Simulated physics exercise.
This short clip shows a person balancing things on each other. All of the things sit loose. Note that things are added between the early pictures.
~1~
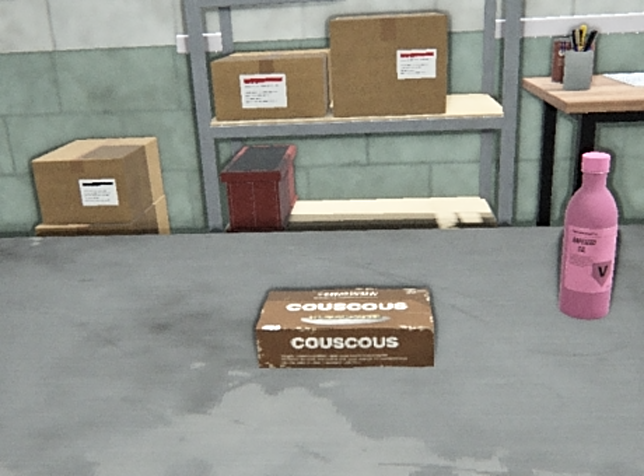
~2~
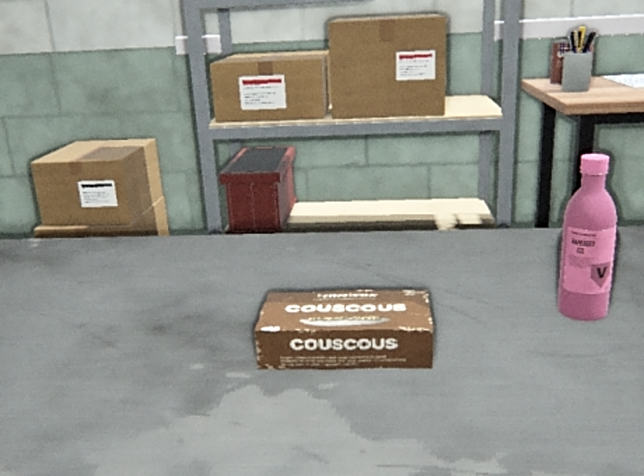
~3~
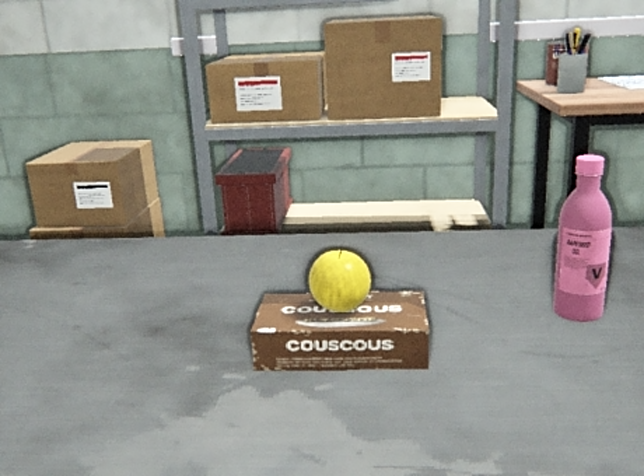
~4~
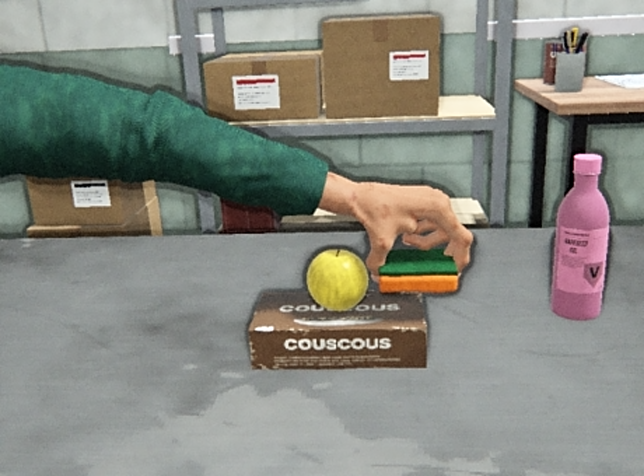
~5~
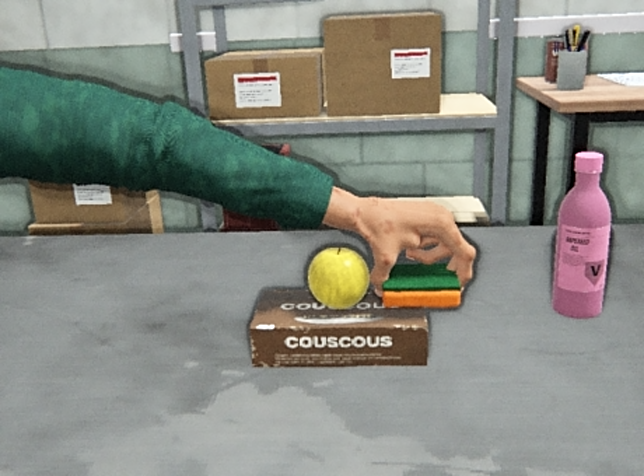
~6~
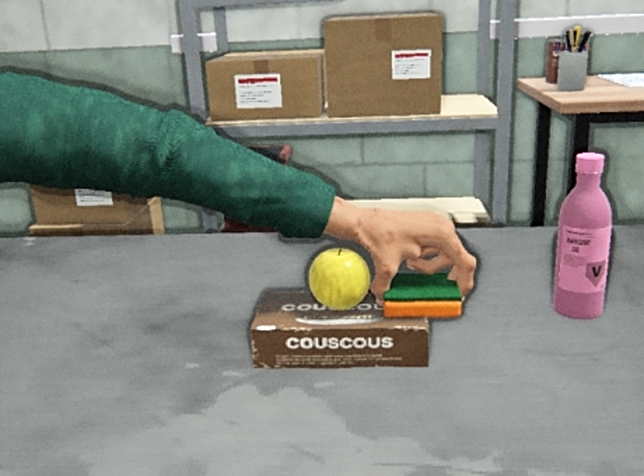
Yellow apple appearing on a brown couscous box, then a green-sleeved hand lowering an orange and green sponge beside the apple.
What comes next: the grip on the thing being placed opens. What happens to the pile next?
Well, the stack stays in one piece.
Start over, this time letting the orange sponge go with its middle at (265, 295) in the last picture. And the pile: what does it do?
The pile then stays upright.
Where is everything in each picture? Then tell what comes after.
The last thing is not in view yet, in the first picture.
The last thing is not in view yet; pink bottle (588, 237), in the second picture.
The last thing is not in view yet; brown packet (342, 329), in the third picture.
Coming down; orange sponge (416, 270); yellow apple (338, 279), in the fourth picture.
Coming down; orange sponge (420, 285); pink bottle (583, 235), in the fifth picture.
Set down, still held; orange sponge (421, 295); brown packet (342, 327), in the sixth picture.
Then, 0.50 s later than the last frame, all is still.
Then, 1.20 s later than the last frame, things are still on the move.
Then, 1.80 s later than the last frame, all is still.
Then, 2.50 s later than the last frame, orange sponge resting near (422, 295).
When it is over, all 4 as before. End places, in pixels of the last picture, orange sponge near (422, 296). The pile holds.
